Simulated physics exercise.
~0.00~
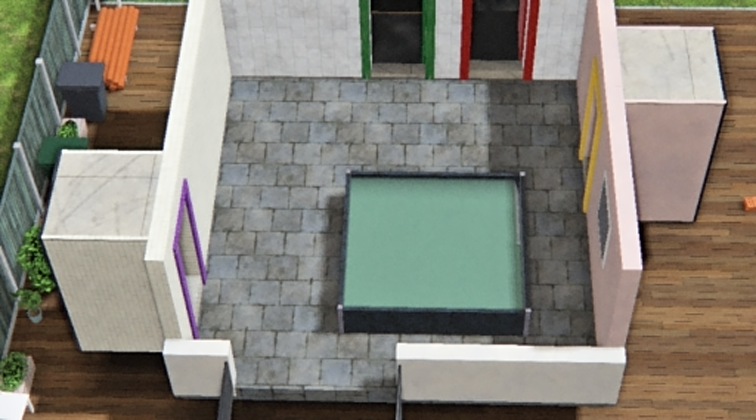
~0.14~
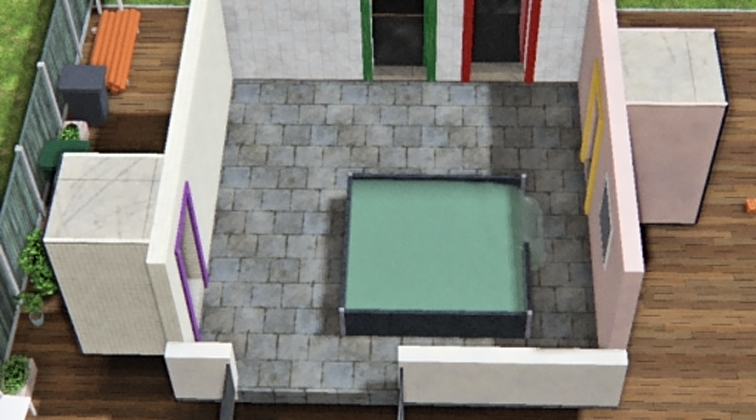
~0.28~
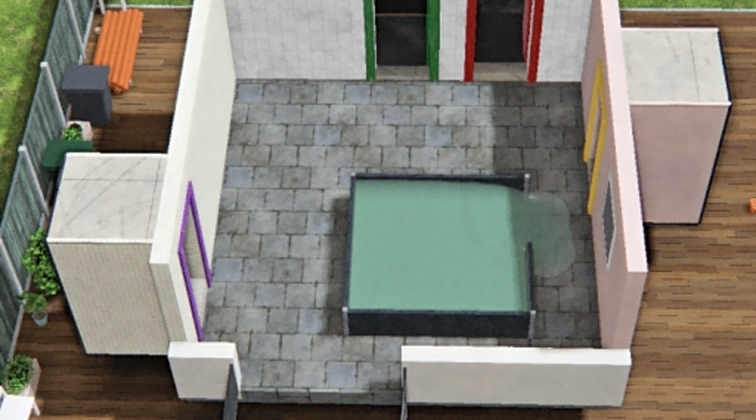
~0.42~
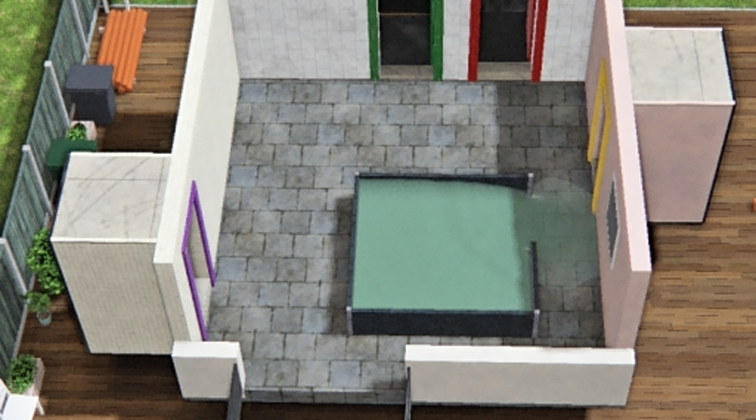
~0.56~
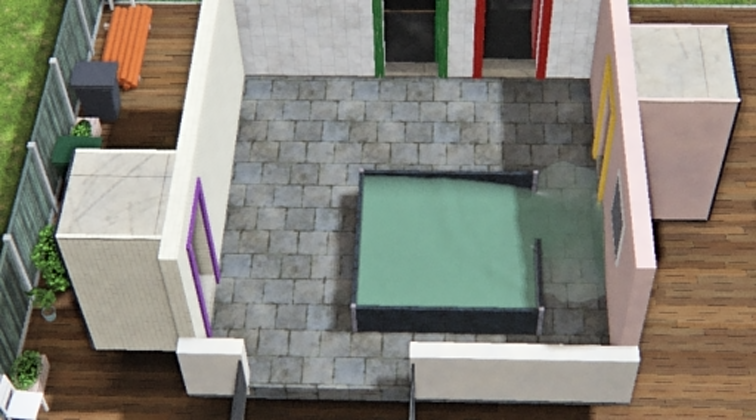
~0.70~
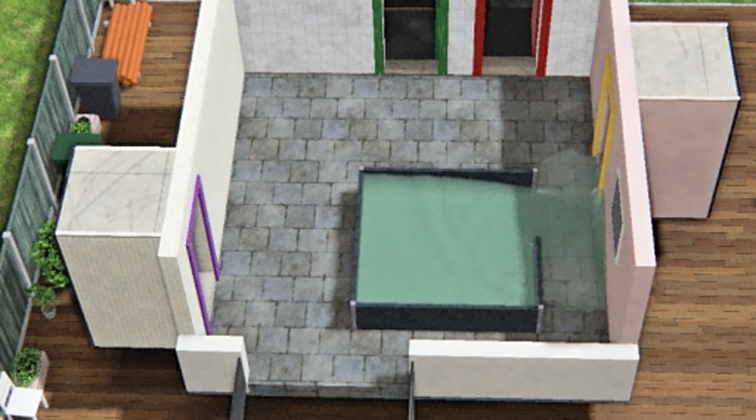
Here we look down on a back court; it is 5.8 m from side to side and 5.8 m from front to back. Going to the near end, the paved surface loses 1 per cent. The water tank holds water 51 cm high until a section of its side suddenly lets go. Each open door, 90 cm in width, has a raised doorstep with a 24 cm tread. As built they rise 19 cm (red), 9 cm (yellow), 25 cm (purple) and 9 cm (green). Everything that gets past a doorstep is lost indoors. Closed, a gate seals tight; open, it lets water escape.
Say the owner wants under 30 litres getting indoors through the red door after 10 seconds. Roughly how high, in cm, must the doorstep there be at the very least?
At the very least some 11 cm.
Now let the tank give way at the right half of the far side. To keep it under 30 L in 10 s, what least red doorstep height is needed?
In that case you'd want it roughly 23 cm high.
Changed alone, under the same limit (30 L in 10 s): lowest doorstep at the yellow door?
At yellow, about 24 cm.
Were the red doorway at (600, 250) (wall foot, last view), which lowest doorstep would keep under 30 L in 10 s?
You'd want it roughly 31 cm high.
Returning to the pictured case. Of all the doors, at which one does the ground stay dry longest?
It's the purple one.
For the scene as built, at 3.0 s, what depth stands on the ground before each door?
In cm: Red 17, yellow 22, purple 0, green 3.
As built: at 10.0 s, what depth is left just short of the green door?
3.5 cm.
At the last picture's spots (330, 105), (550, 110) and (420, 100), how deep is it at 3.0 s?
I'd read roughly 0, 6 and 1 cm there.
After 1.4 s water covers 15 % of the floor, deepest (40 cm) near (588, 223); it has not reached the red door.
After 3.0 s water covers 35 % of the floor, deepest (34 cm) near (611, 377); 17 cm at the red door, 0 litres in over its 19 cm doorstep.
After 10.0 s water covers 100 % of the floor, deepest (16 cm) near (205, 368); 8 cm at the red door, 0 litres in over its 19 cm doorstep.
At the red door as built, the water arrived by 2.1 s and peaked near 17 cm at 3.0 s.
With a doorstep of 9.5 cm, 49 litres would have come in within the 10 s; with 13 cm, 14 litres. So under 30 litres takes about 11 cm.
